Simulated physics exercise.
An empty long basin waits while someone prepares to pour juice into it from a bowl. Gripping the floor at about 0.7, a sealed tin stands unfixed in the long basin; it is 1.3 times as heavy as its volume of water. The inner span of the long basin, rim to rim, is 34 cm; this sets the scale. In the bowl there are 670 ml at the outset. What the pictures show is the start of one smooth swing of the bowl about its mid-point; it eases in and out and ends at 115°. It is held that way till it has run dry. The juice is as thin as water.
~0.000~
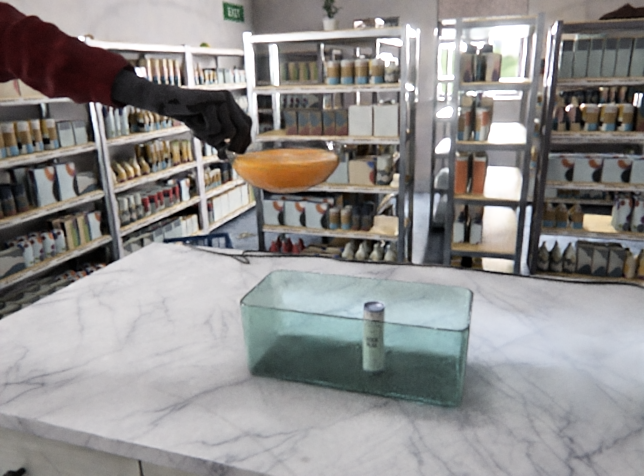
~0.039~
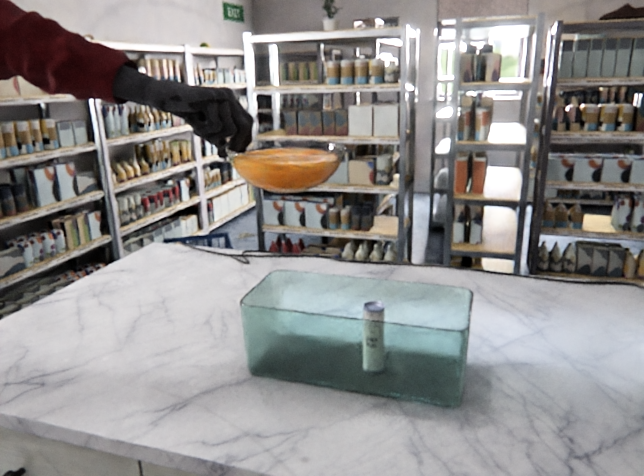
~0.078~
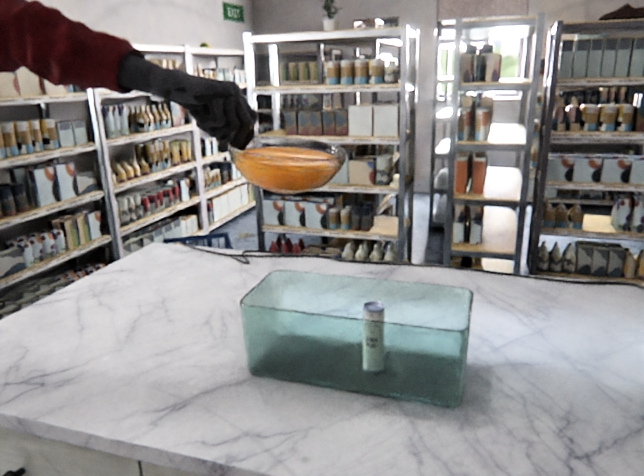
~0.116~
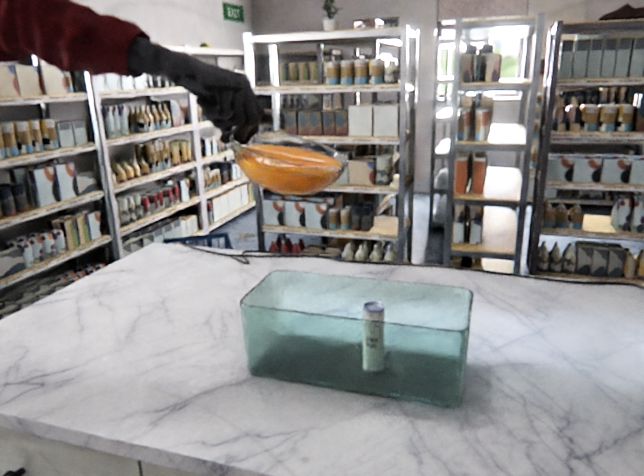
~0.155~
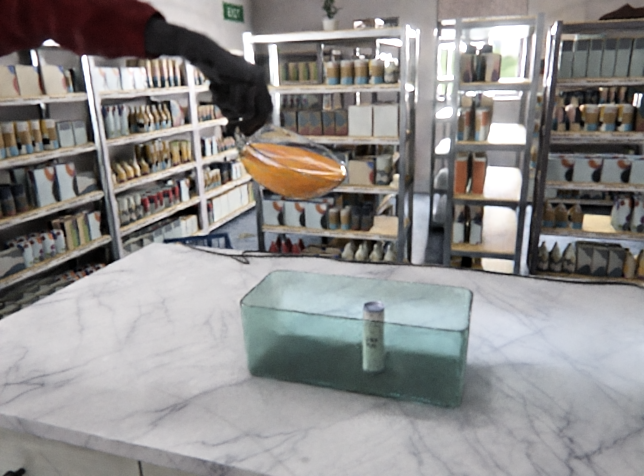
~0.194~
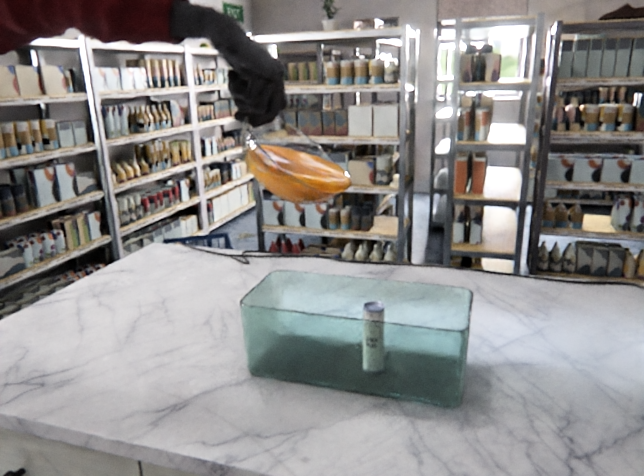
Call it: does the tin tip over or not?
It does not.
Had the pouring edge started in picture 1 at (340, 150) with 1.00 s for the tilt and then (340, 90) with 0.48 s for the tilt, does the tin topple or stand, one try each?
First it stays on its base; then it stays on its base.
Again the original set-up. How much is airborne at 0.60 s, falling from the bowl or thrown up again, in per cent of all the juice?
Something like 5 per cent of the total.
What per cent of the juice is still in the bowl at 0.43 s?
Some 0 % of it is still there.
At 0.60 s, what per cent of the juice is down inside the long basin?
Near 96 in a hundred.
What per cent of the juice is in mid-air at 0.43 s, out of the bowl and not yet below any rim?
Some 42 per cent.
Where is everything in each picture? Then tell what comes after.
In the first frame, tilt 0°; pouring edge (342, 149); surface from (240, 155) to (339, 158); the long basin's rim runs from (257, 286) to (471, 310); the tin's top is at (374, 309).
In the second frame, tilt 2°; pouring edge (343, 151); surface from (240, 154) to (340, 159).
In the third frame, tilt 7°; pouring edge (344, 157); surface from (240, 151) to (340, 162).
In the fourth frame, tilt 16°; pouring edge (345, 167); surface from (243, 147) to (343, 167).
In the fifth frame, tilt 27°; pouring edge (344, 179); surface from (247, 144) to (338, 170); 1 per cent is over the edge.
In the sixth frame, tilt 40°; pouring edge (340, 192); surface from (253, 146) to (325, 170); 8 per cent is over the edge.
Then, 0.43 s in, the tilt is 112° and 0 per cent is still to pour; the tin stands where it began.
Then, 0.60 s in, the tilt is 115° and 0 per cent is still to pour; the tin leans 5°.
Then, 0.78 s in, the tilt is 115° and 0 per cent is still to pour; the tin stands where it began.
Then, 0.98 s in, the tilt is 115° and 0 per cent is still to pour; the tin stands where it began.
Finally, the tin stands where it began.
